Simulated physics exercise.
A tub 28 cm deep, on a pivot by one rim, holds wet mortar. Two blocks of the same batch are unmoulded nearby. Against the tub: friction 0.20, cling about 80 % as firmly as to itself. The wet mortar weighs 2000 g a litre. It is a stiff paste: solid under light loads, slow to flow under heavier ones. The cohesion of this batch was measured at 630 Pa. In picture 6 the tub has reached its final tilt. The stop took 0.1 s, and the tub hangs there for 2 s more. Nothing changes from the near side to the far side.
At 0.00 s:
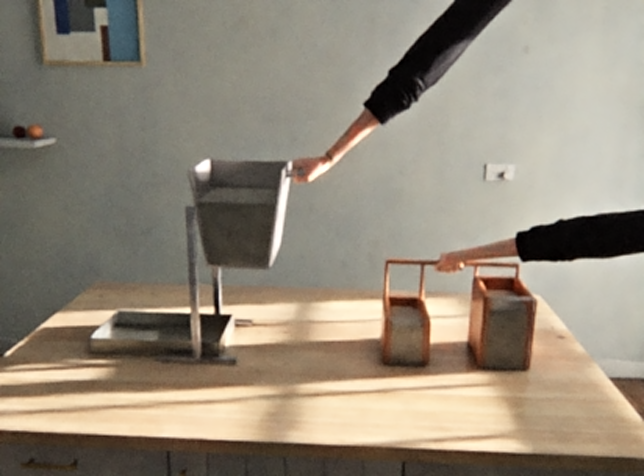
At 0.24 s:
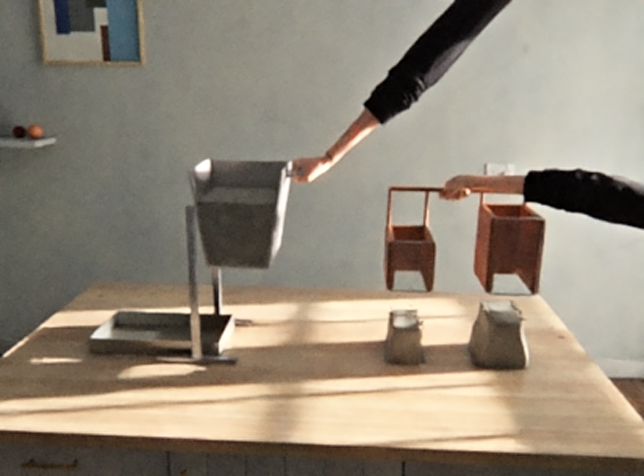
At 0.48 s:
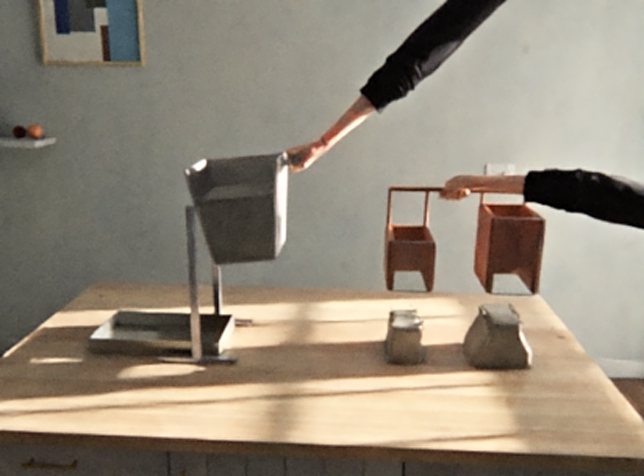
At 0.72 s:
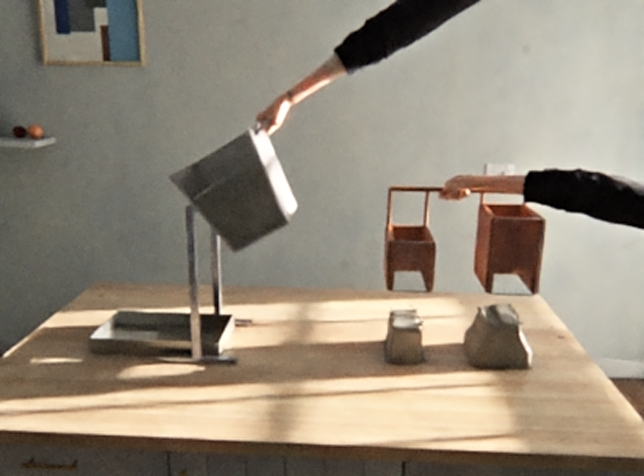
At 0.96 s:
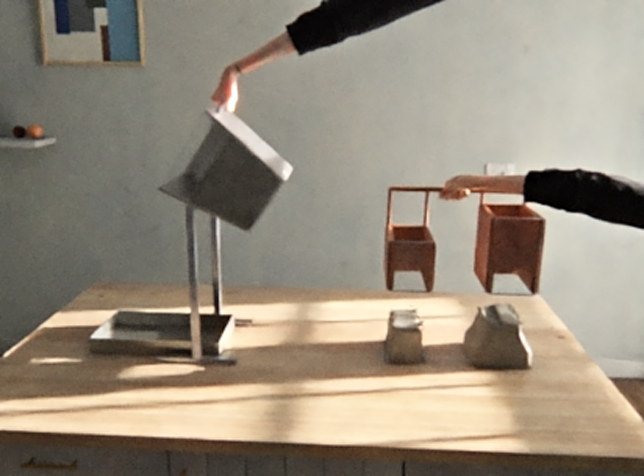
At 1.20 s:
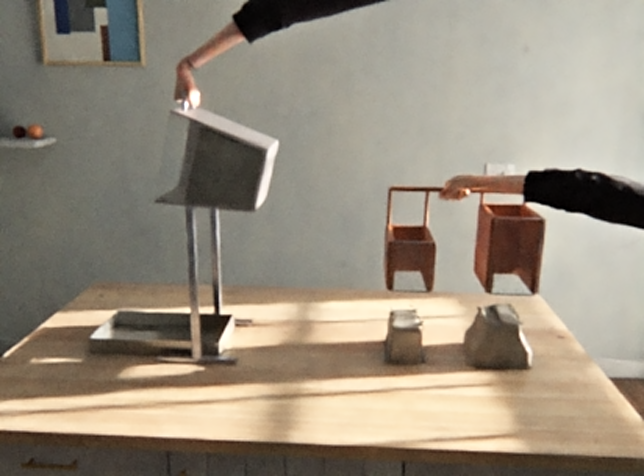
Hands lifting two joined wooden moulds off grey blocks, the right block slumping, then tilting a grey tub leftward above a tray.
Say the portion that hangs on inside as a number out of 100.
The portion that hangs on inside is near 100 %.
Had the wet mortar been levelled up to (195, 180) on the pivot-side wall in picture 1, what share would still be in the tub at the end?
Then about 100 %.
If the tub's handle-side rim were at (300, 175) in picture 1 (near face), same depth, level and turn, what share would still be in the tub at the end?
It would be near 100 %.
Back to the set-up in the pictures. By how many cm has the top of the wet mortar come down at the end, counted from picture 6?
About 3 cm.
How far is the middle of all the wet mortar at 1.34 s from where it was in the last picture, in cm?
About 1 cm.
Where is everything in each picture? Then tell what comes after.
Handle-side rim at (280, 173), tilt 0 degrees; crest of the wet mortar at (207, 201); block heights 12 cm, 19 cm (left to right), in the first frame.
Handle-side rim at (280, 173), tilt 0 degrees; crest of the wet mortar at (207, 201); block heights 12 cm, 16 cm (left to right), in the second frame.
Handle-side rim at (274, 162), tilt 7 degrees; crest of the wet mortar at (265, 195); block heights 12 cm, 14 cm (left to right), in the third frame.
Handle-side rim at (246, 131), tilt 31 degrees; crest of the wet mortar at (254, 164); block heights 12 cm, 14 cm (left to right), in the fourth frame.
Handle-side rim at (205, 113), tilt 57 degrees; crest of the wet mortar at (232, 140); block heights 12 cm, 14 cm (left to right), in the fifth frame.
Handle-side rim at (170, 113), tilt 77 degrees; crest of the wet mortar at (204, 131); block heights 12 cm, 14 cm (left to right), in the sixth frame.
After 1.34 s, the tub is at 77 degrees and holds 100 %.
After 1.51 s, the tub is at 77 degrees and holds 100 %.
After 1.68 s, the tub is at 77 degrees and holds 100 %.
After 1.85 s, the tub is at 77 degrees and holds 100 %.
After 3.20 s, the tub is at 77 degrees and holds 100 %.
